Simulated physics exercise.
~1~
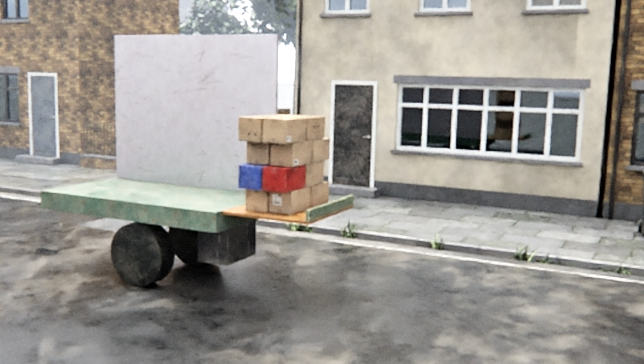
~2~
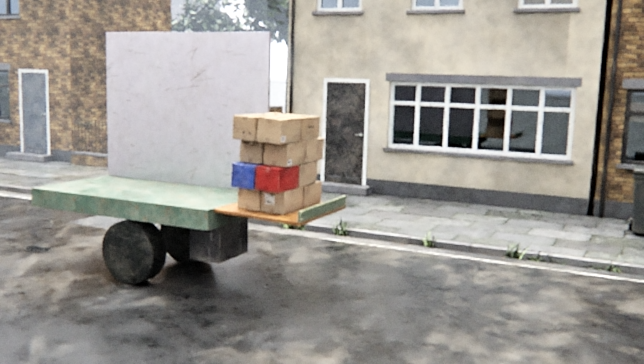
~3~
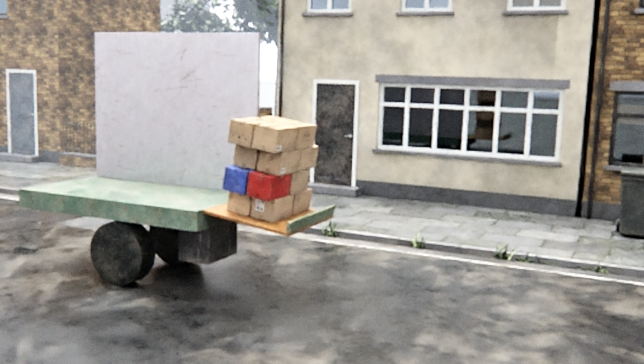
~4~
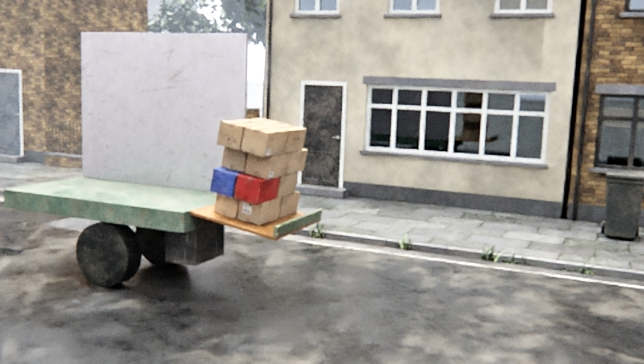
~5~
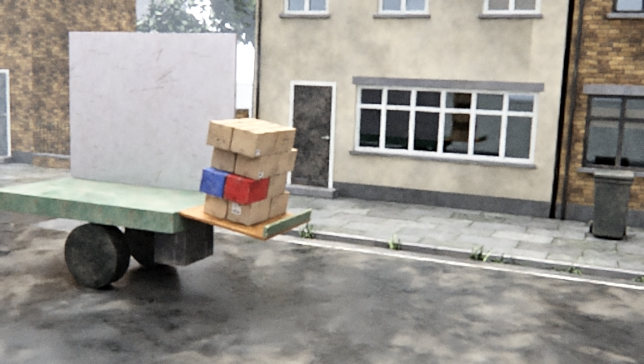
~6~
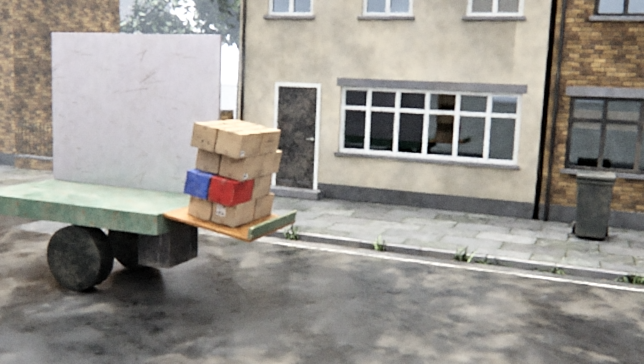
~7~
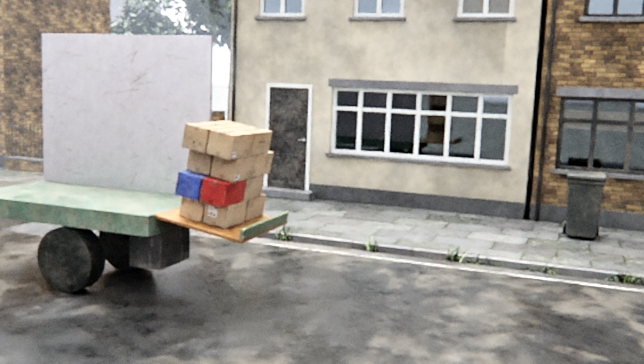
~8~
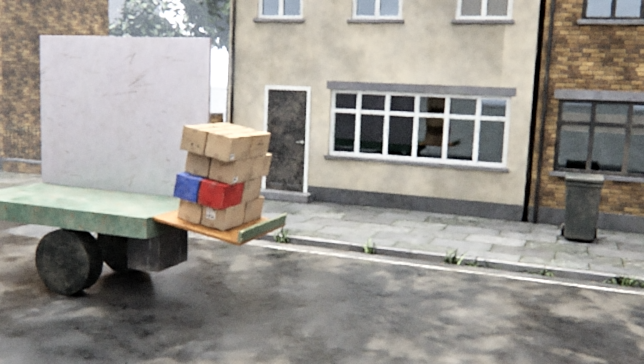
On a grey street, seen from across the road, a lorry's flat green bed with a pale upright panel stands before a cream house and brick buildings. Brown taped cartons are stacked on an orange-edged platform at the bed's right end, with a blue carton beside a red one in the pile. The view pans slightly right, so the lorry slides left and a dark bin appears by the brick house. Meanwhile the platform tips gently down to the right, and the stack leans a little with it. It settles at a shallow slope, with all the cartons still piled on it.
